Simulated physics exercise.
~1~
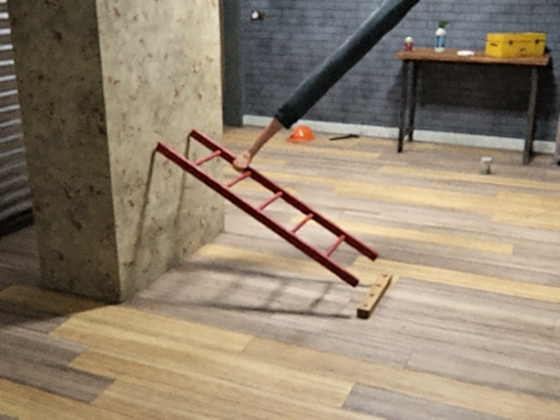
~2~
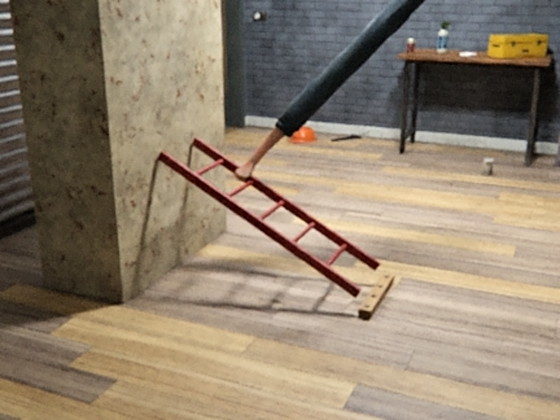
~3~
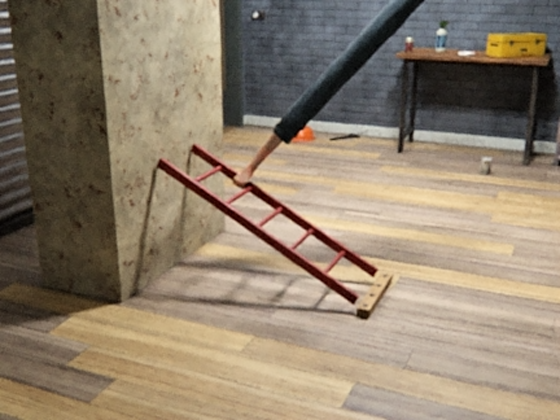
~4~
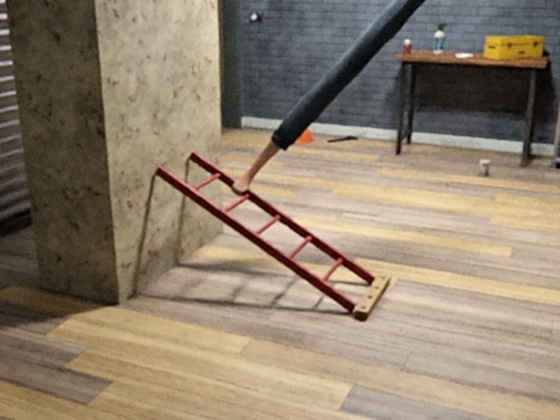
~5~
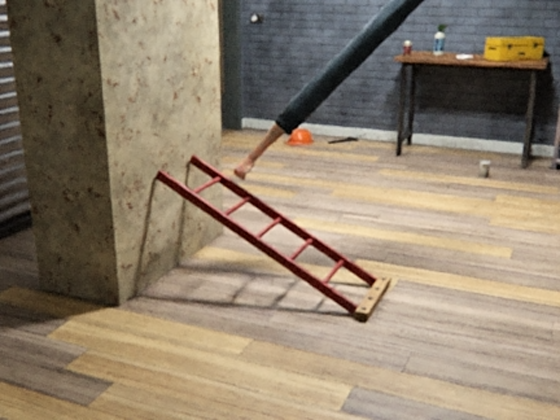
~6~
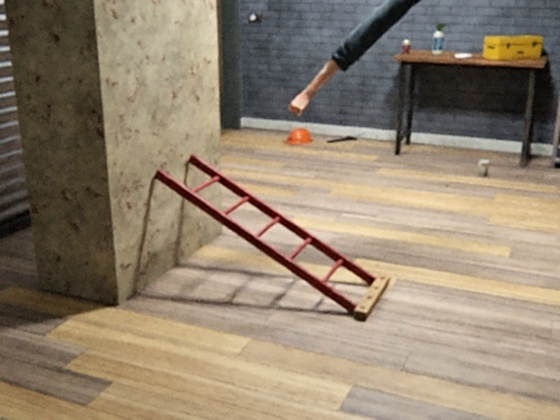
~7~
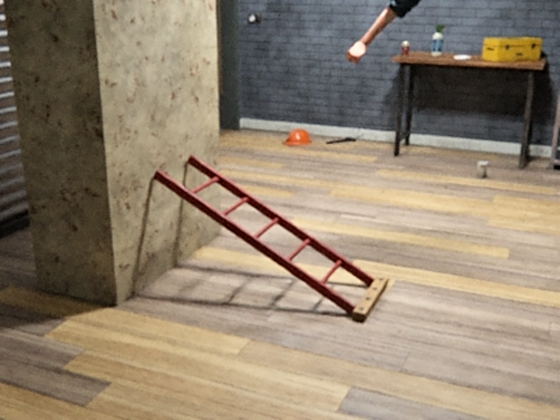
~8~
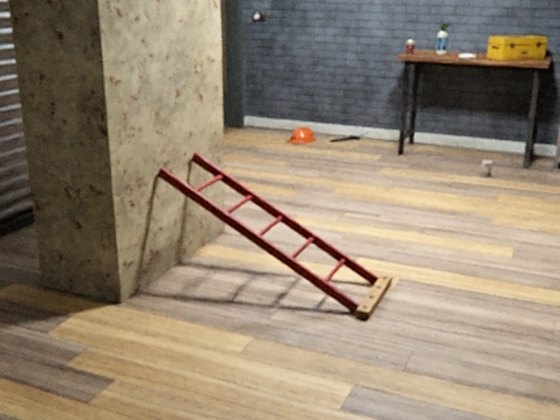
Red ladder-like rack leaning against a stone pillar, lowered slightly by a hand against a floor batten, then released and staying propped.
